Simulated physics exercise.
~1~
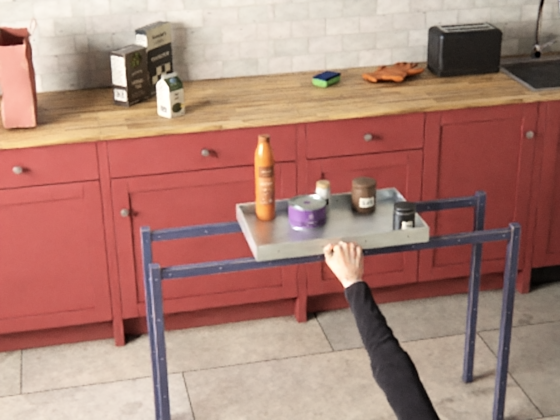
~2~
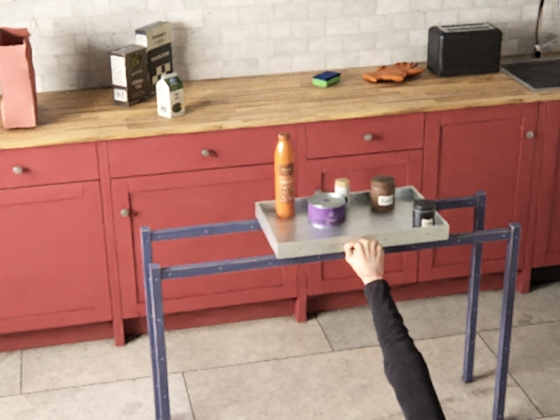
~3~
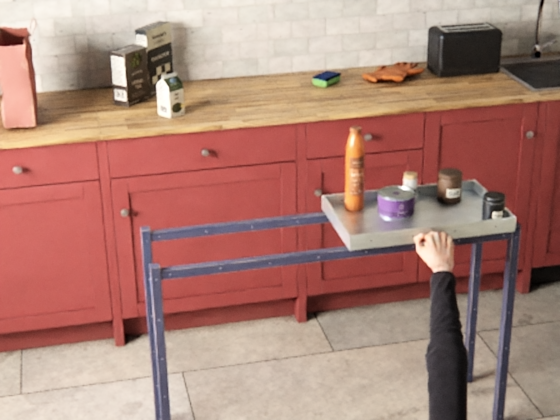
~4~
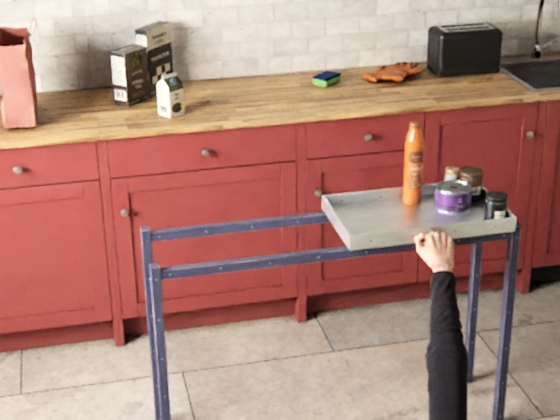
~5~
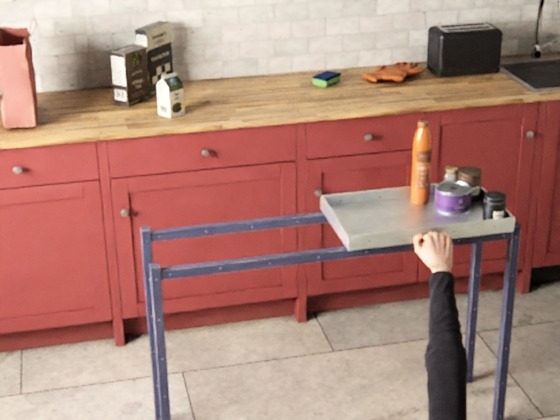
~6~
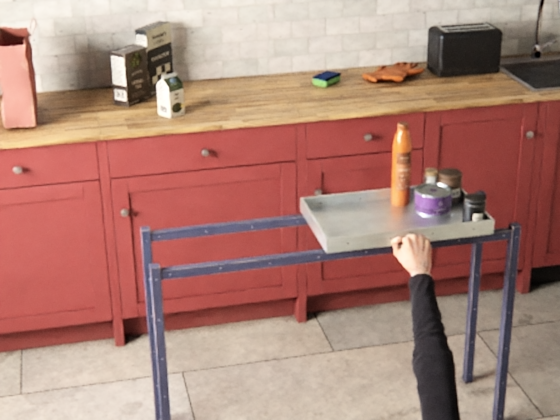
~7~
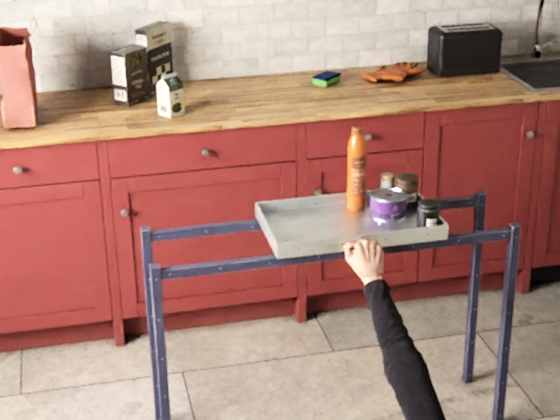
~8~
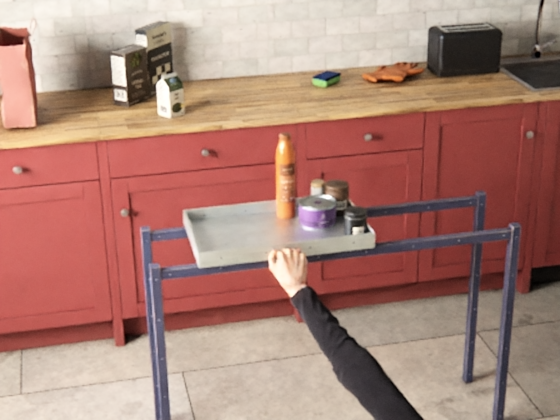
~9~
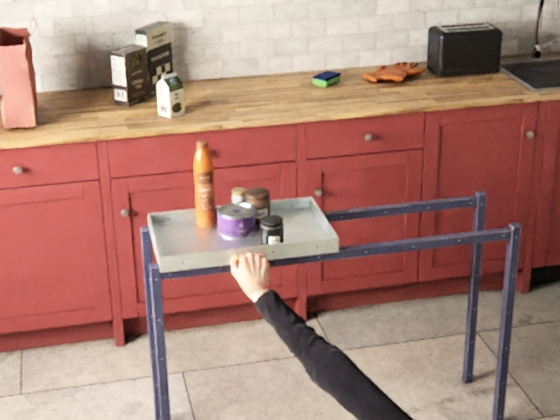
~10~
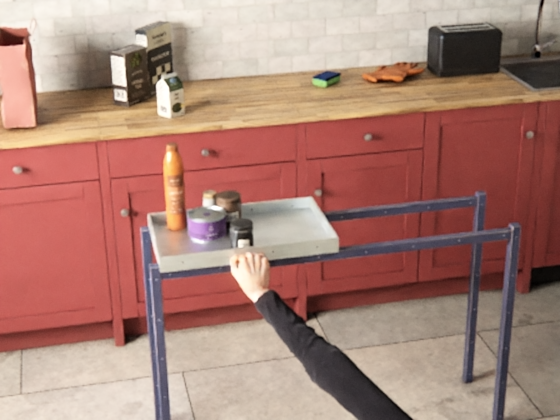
At the start, a hand grips the front edge of a grey tray on a blue rack in a red-fronted kitchen, with an orange bottle, a purple tub, a white shaker, a brown jar and a black jar on it. The hand takes the tray right to the end of the rack. There the bottle, tub, shaker and brown jar slide right and bunch near the black jar. The hand then draws the tray back to the left end, where all five items slide left across it. They finish upright, clustered toward the tray's left side, leaving its right side bare.
